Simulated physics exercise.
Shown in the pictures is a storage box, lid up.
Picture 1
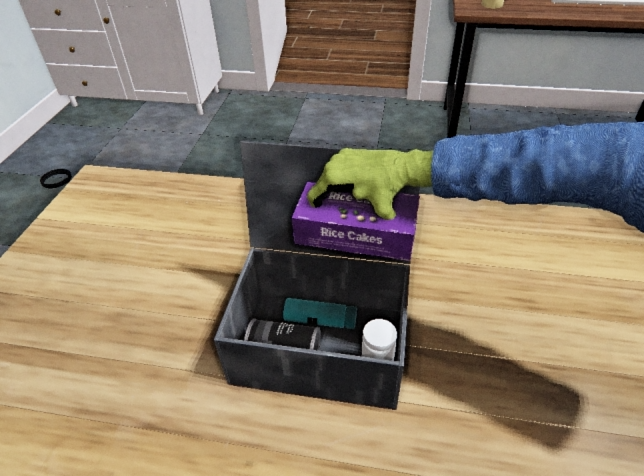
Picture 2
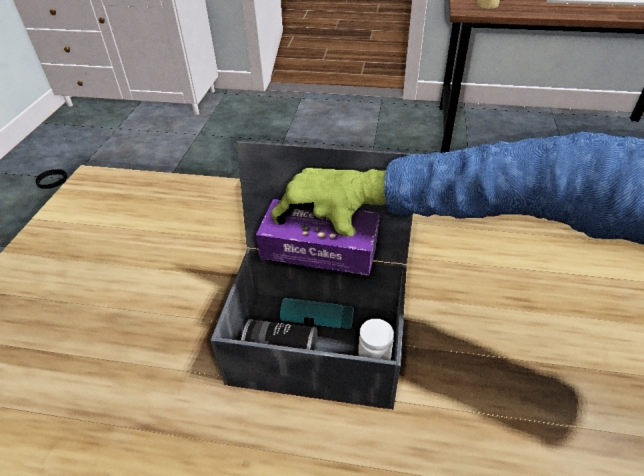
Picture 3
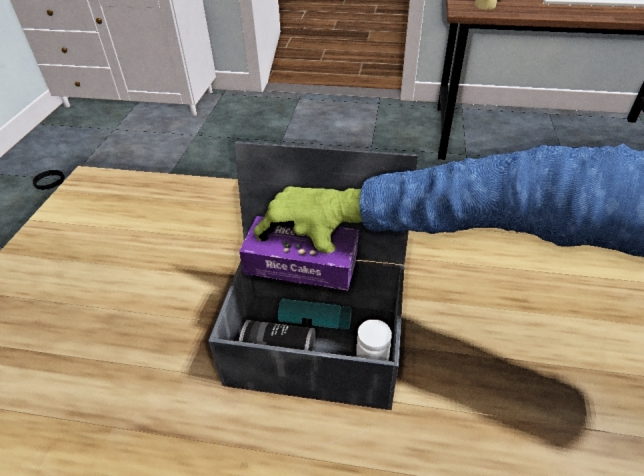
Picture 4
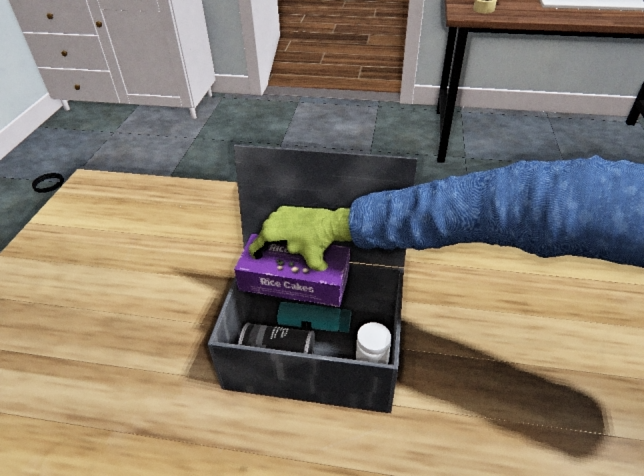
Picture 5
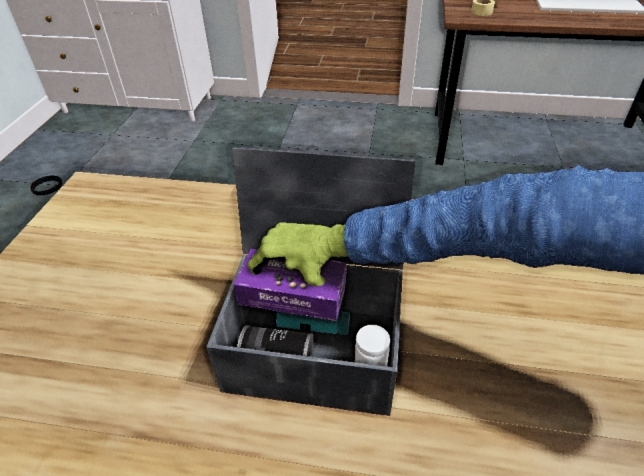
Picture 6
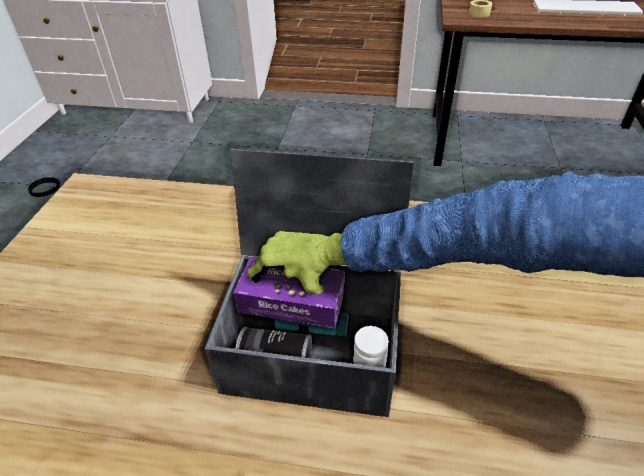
A green hand with a blue sleeve held a purple box of rice cakes over an open dark storage box, moved it a little left, and lowered it inside, above the items already there.
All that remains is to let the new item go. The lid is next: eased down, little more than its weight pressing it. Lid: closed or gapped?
Closed.
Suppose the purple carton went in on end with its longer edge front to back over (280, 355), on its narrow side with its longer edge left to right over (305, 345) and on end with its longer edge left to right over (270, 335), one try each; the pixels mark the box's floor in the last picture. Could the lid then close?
Case one lid open, case two lid shut, case three lid open.
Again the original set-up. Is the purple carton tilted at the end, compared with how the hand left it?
Once everything settles, it ends up at a slant.
Then, 0.60 s after the last picture, purple carton on its side near (292, 329).
Then, 1.60 s after the last picture, lid 59° above the rim; purple carton on its side near (292, 328).
Then, 2.10 s after the last picture, lid 17° above the rim; purple carton on its side near (292, 328).
At rest, lid shut; tipped over in the box, purple carton; the other 3 in place. Seen from the same camera at the end, purple carton near (292, 328).
